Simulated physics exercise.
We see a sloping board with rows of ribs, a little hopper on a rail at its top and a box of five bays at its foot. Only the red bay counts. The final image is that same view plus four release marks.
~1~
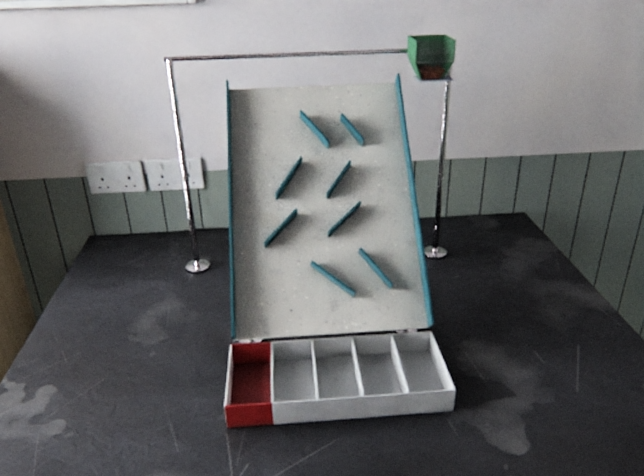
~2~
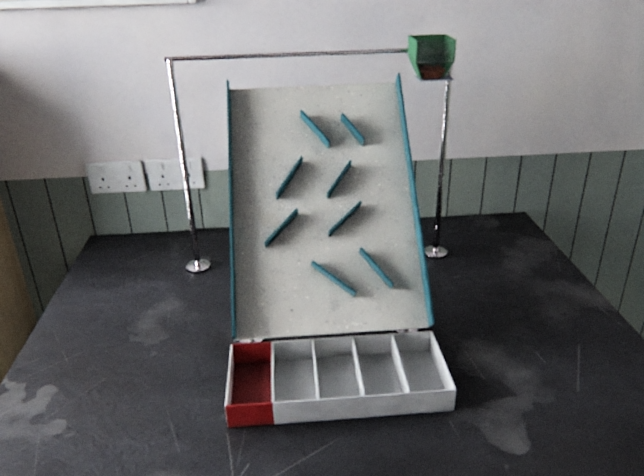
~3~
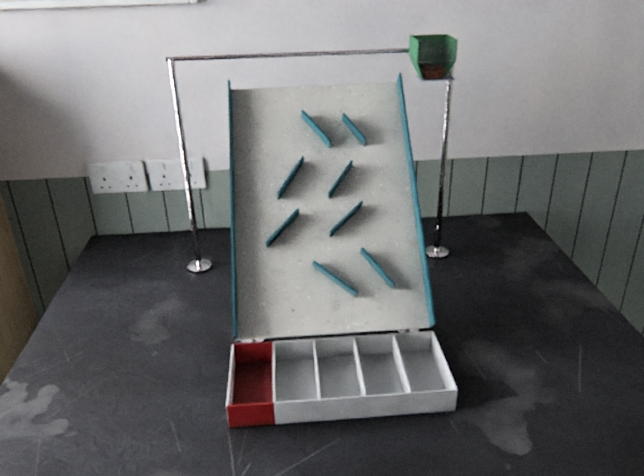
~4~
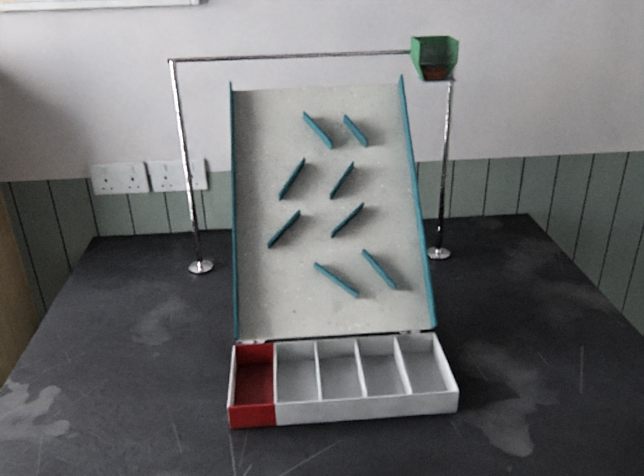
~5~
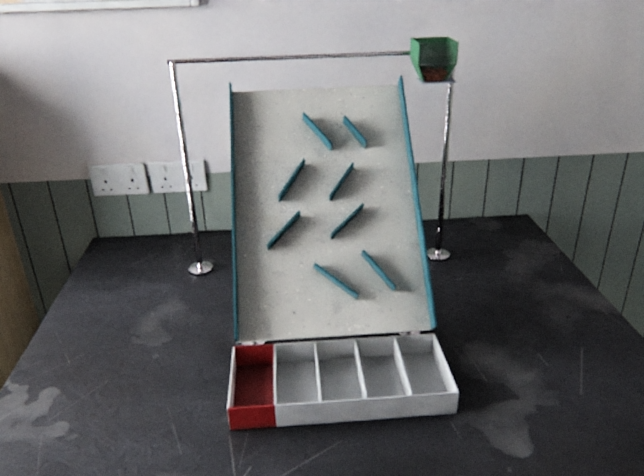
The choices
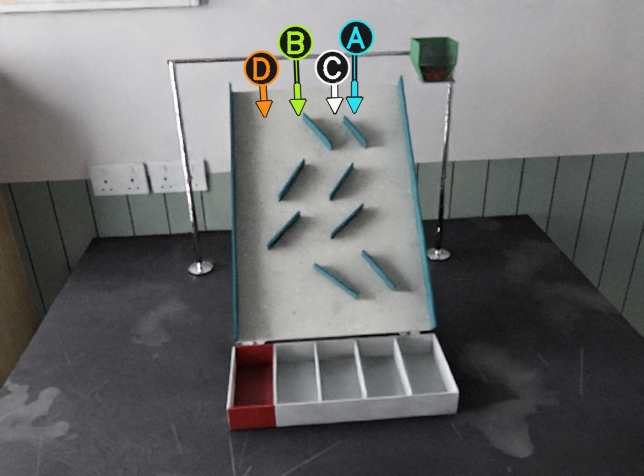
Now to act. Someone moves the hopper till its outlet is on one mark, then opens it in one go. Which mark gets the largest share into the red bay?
I would pick mark D.
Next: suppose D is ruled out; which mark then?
That would be B.
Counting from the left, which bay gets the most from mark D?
The first from the left.
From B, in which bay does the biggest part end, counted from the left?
It is the first one.
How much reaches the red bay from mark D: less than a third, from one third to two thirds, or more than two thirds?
Mark D gives more than two thirds.
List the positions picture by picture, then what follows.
Hopper at (429, 73), clay pellets, door shut, in the first picture.
Ribs (301, 110) to (329, 142), (342, 113) to (364, 139), (277, 194) to (302, 156), in the second picture.
Ribs (329, 193) to (352, 160), (266, 243) to (298, 209), (331, 232) to (362, 201), in the third picture.
Ribs (315, 262) to (359, 294), (363, 249) to (396, 286), in the fourth picture.
Red bay at (252, 416), number 1 of 5 from the left, in the fifth picture.
On the marked copy, mark A meets the board at (354, 107); mark B meets the board at (298, 109); mark C meets the board at (334, 107); mark D meets the board at (264, 110).
With A, a stray few in the red bay, nearly all in other bays, a stray few outside the box.
With B, about two thirds in the red bay, about a third in other bays, a stray few outside the box.
With C, a small part in the red bay, nearly all in other bays, a stray few outside the box.
With D, nearly all in the red bay.
